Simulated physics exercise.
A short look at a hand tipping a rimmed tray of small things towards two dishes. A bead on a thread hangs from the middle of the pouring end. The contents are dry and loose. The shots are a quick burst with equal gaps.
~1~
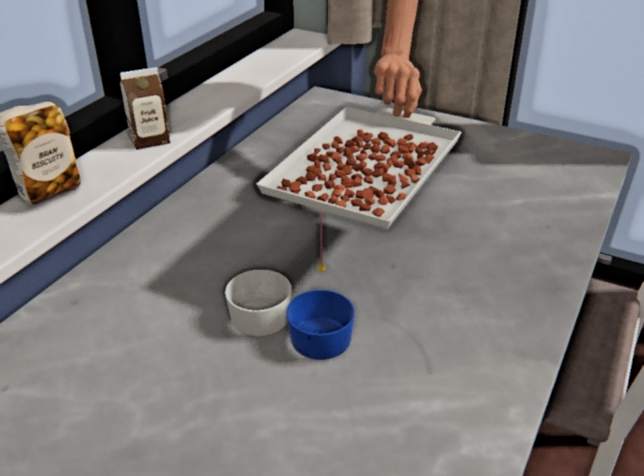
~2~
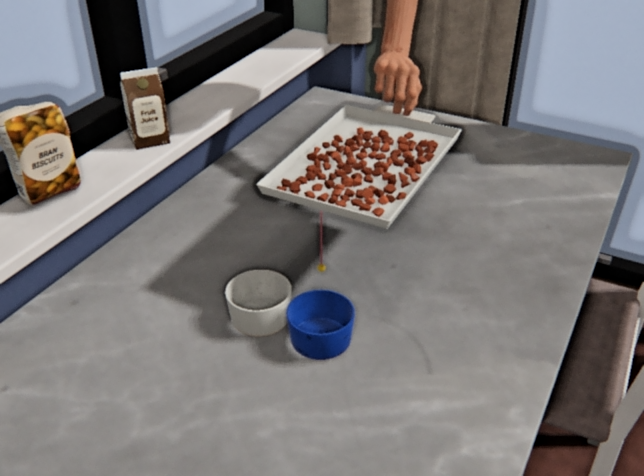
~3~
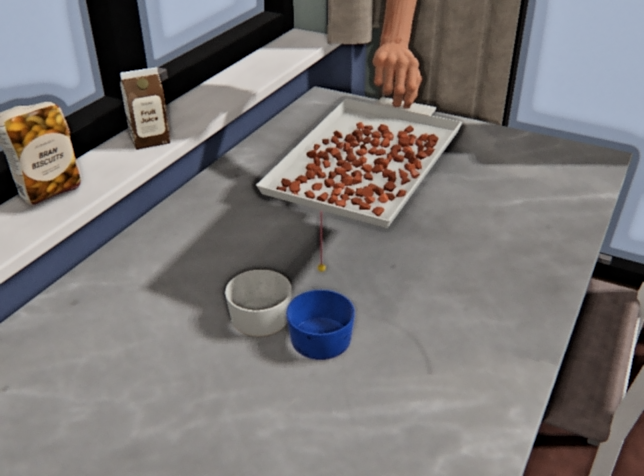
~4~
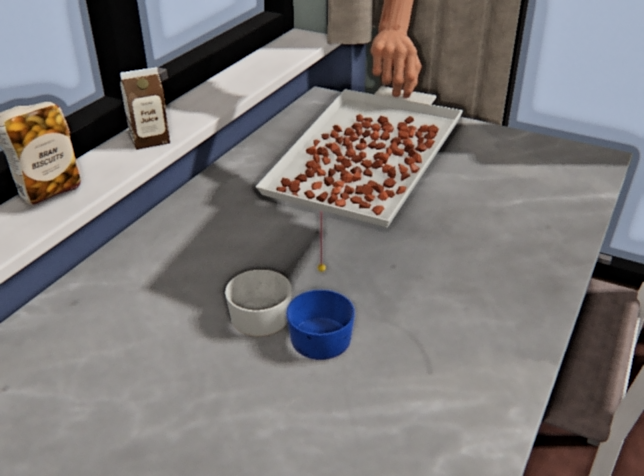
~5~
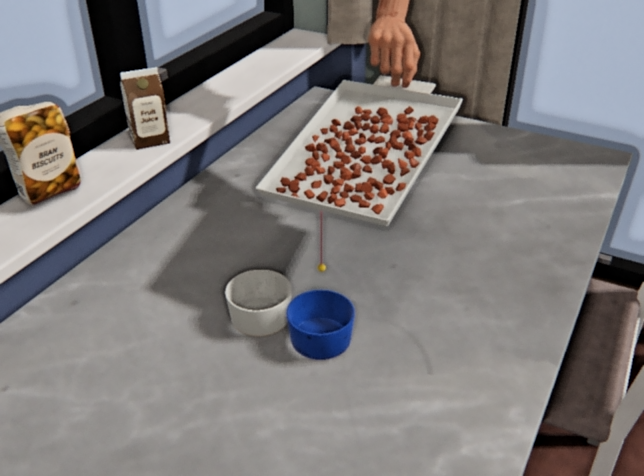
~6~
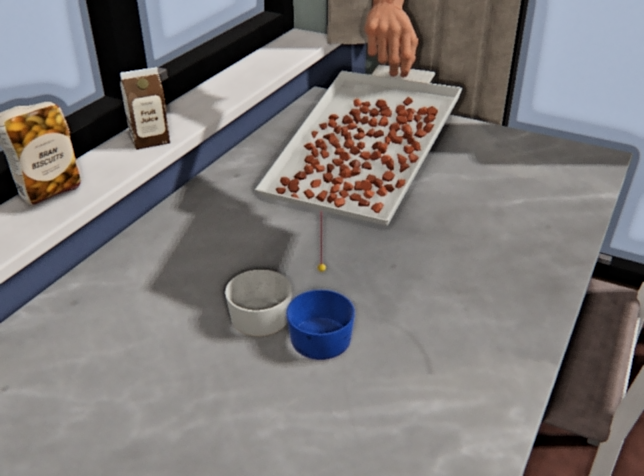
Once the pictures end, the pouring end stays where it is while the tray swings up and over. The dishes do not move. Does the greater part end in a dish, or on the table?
Together they catch over half.
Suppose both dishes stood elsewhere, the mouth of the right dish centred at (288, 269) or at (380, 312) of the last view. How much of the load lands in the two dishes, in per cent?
First some 30, then 30 per cent.
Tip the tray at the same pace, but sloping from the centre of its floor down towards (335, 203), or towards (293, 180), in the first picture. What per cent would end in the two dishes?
First some 70, then 10 per cent.
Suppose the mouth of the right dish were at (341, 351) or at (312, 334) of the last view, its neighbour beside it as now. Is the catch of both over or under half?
The first try: Less than half. The second: Below a half.
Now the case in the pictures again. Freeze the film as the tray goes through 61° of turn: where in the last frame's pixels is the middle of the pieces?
Around (309, 185).
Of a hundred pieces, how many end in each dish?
Left dish near 40 in a hundred; right dish near 30.
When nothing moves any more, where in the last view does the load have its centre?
At about (271, 312).
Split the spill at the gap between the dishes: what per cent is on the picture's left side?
Close to 60 per cent.
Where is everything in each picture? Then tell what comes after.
The first picture shows corners of the pouring end at (262, 183) and (388, 218), level; middle of the load at (358, 167), bits of crushed brick; left dish at (242, 320); right dish at (305, 344); bead on its thread at (321, 268).
The second picture shows corners of the pouring end at (262, 183) and (387, 218), level; middle of the load at (358, 166).
The third picture shows corners of the pouring end at (262, 184) and (387, 218), tipped barely, lowest at the left corner; middle of the load at (357, 163).
The fourth picture shows corners of the pouring end at (261, 185) and (387, 217), tipped a little, lowest at the left corner; middle of the load at (357, 159).
The fifth picture shows corners of the pouring end at (261, 186) and (386, 217), tipped a little, lowest at the left corner; middle of the load at (357, 155).
The sixth picture shows corners of the pouring end at (260, 188) and (385, 217), tipped clearly, lowest at the left corner; middle of the load at (356, 150); left dish at (242, 320); right dish at (305, 344).
Soon, tray tipped steeply; nearly all on the tray; a small part in the air.
A while on, tray tipped past a quarter turn; a small part on the tray; a small part in the right dish; about a third in the left dish; about a quarter outside both; about a quarter in the air.
Towards the end, tray tipped past a quarter turn; about a third in the right dish; about a third in the left dish; about a third outside both.
Finally, tray tipped past a quarter turn; about a third in the right dish; about a third in the left dish; about a third outside both.
